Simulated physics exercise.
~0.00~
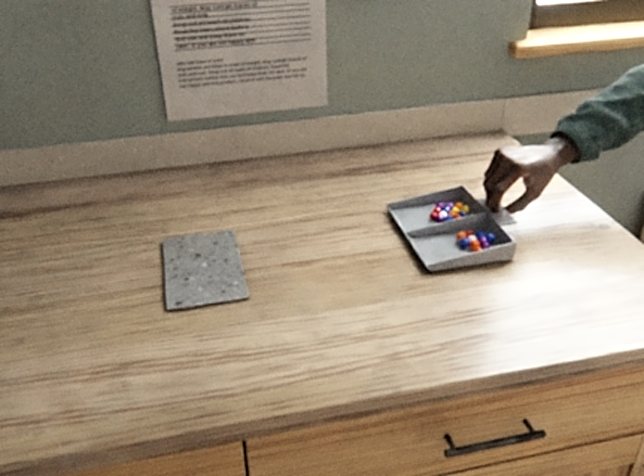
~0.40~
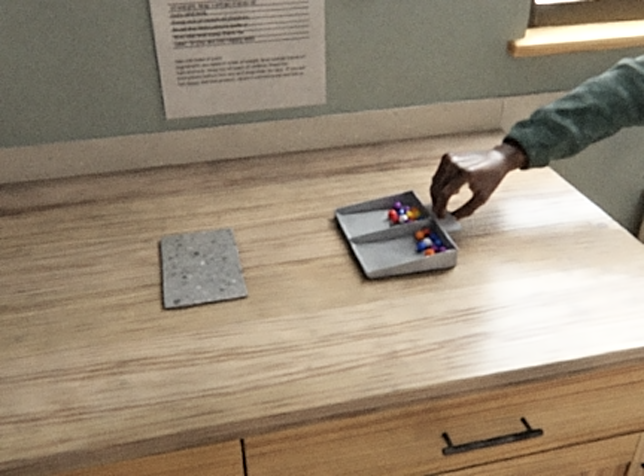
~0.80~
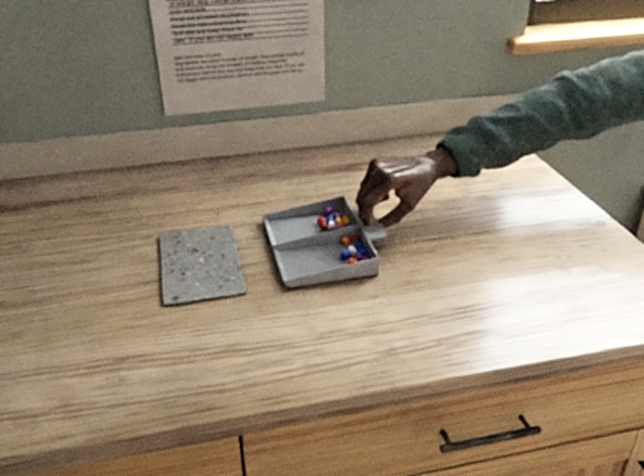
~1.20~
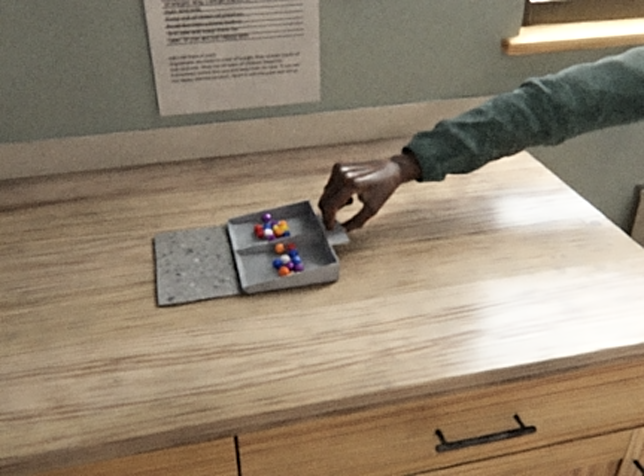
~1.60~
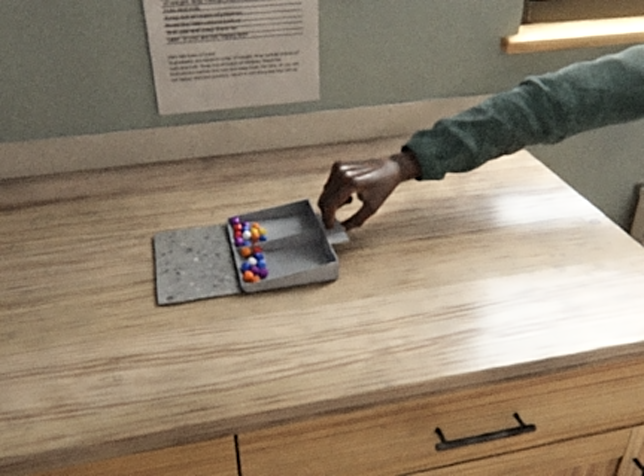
A divided gray tray of colorful beads, pushed left along a wooden counter by a hand, stopping at a speckled slab, beads rolling to the front rim.
